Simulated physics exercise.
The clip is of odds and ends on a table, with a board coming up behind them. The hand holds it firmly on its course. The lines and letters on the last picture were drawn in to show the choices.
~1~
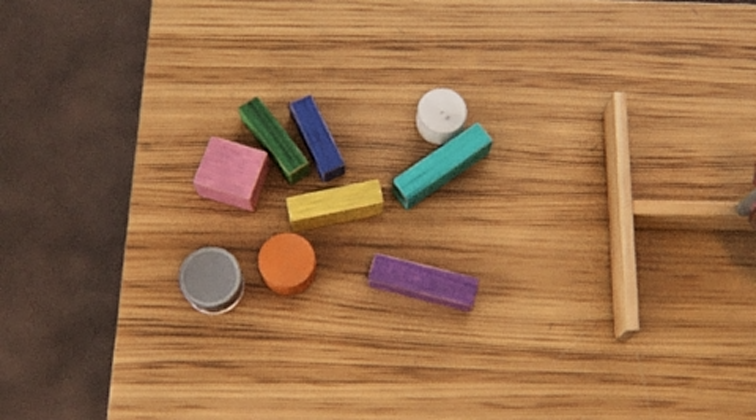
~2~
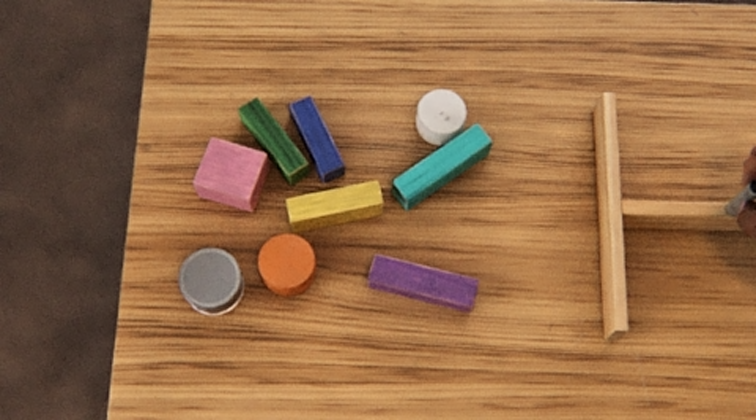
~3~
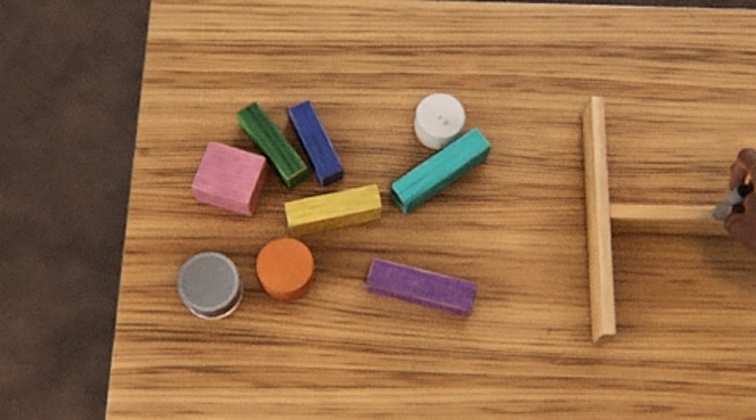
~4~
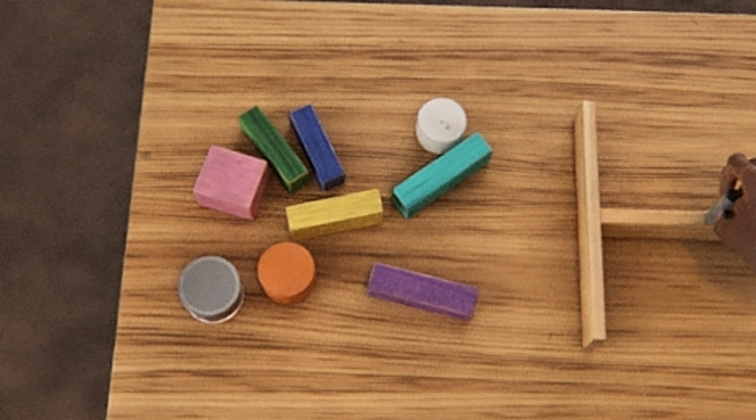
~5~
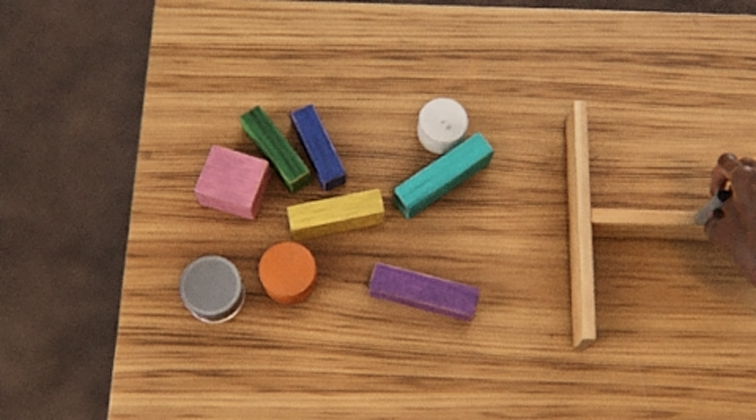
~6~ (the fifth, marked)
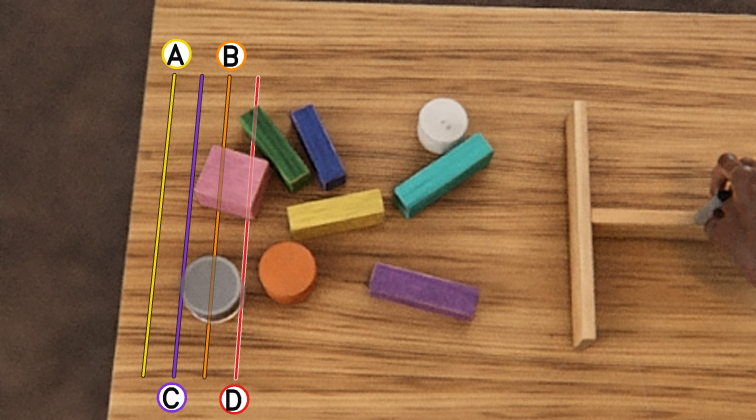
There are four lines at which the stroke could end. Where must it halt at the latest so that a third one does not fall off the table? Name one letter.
B.
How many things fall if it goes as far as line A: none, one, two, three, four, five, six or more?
By then, six or more.
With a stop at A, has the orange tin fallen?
By then, yes.
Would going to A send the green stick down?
Yes.
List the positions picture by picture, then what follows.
In the first picture, turquoise stick (442, 166); orange tin (288, 264); board (626, 206).
In the second picture, board (616, 207); green stick (274, 142).
In the third picture, board (603, 211); grey tin (210, 286).
In the fourth picture, board (594, 215); purple bar (423, 292).
In the fifth picture, board (585, 215); turquoise stick (443, 176); orange tin (288, 273); blue stick (318, 147).
On the marked copy, A at (160, 218); B at (218, 219); C at (189, 218); D at (248, 220).
Following B. Soon after the start, board (451, 211); white tin (419, 119); purple bar (386, 293).
Later, board (320, 207); grey tin (174, 300); orange tin (184, 243).
In the end, board (218, 204); pink block over the edge; orange tin over the edge; two fallen.
As for the rest, A drops seven; C drops four; D is within the limit but short.
